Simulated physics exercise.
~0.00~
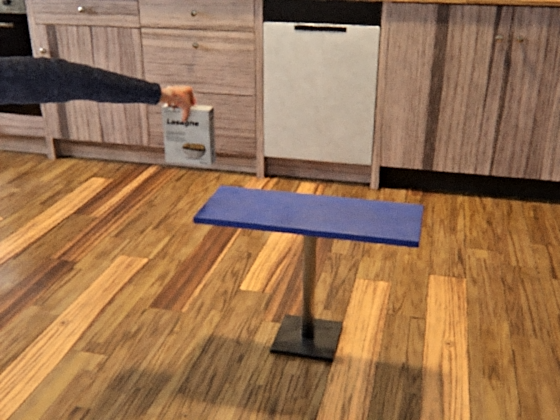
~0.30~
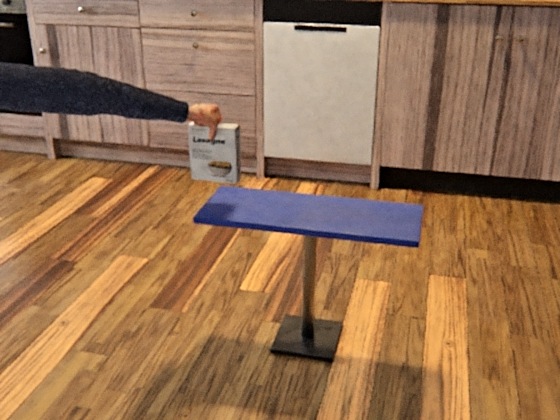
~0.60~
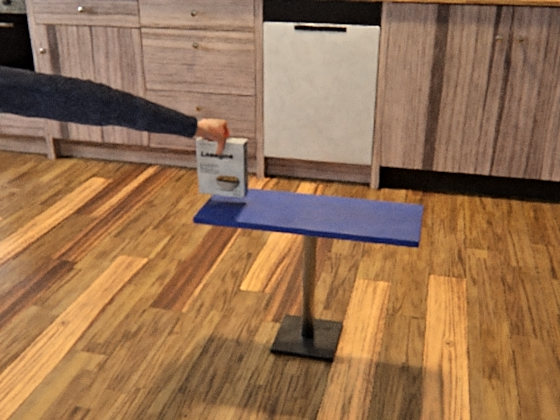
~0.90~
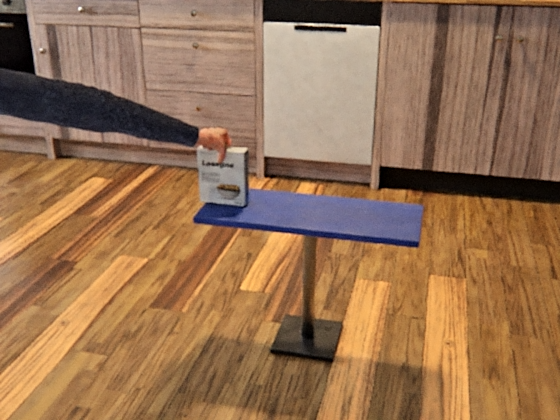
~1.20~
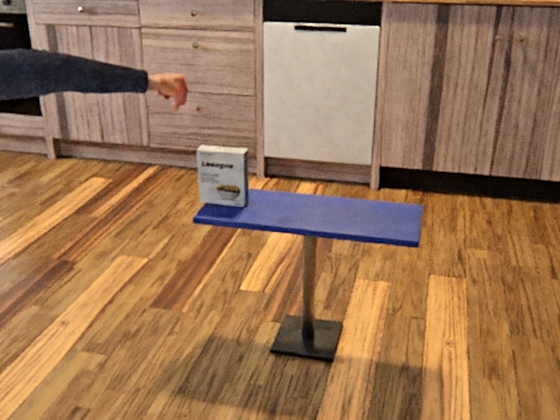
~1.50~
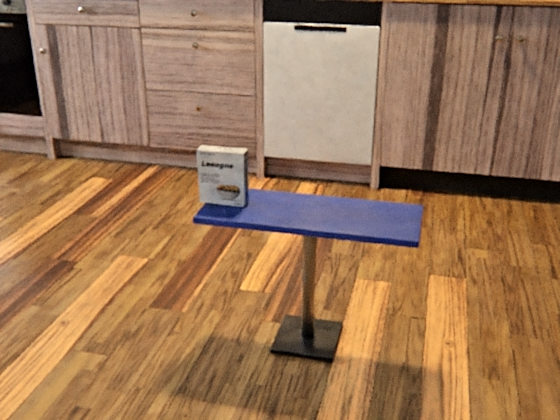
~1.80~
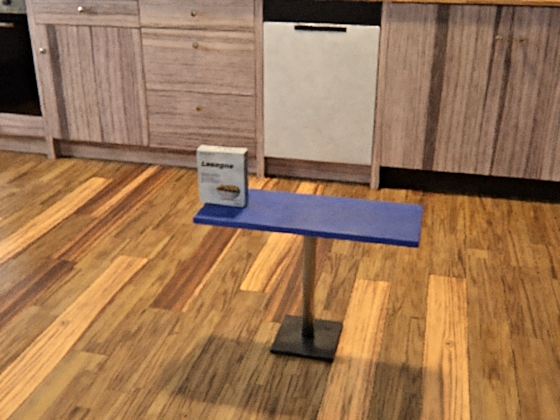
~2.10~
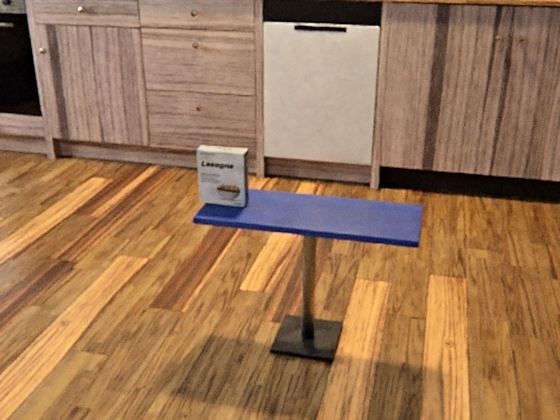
In a kitchen with a wooden floor, a hand carried a lasagne packet rightward and lowered it upright onto the left end of a small blue table, then let go and drew away, leaving the packet standing and the table steady.
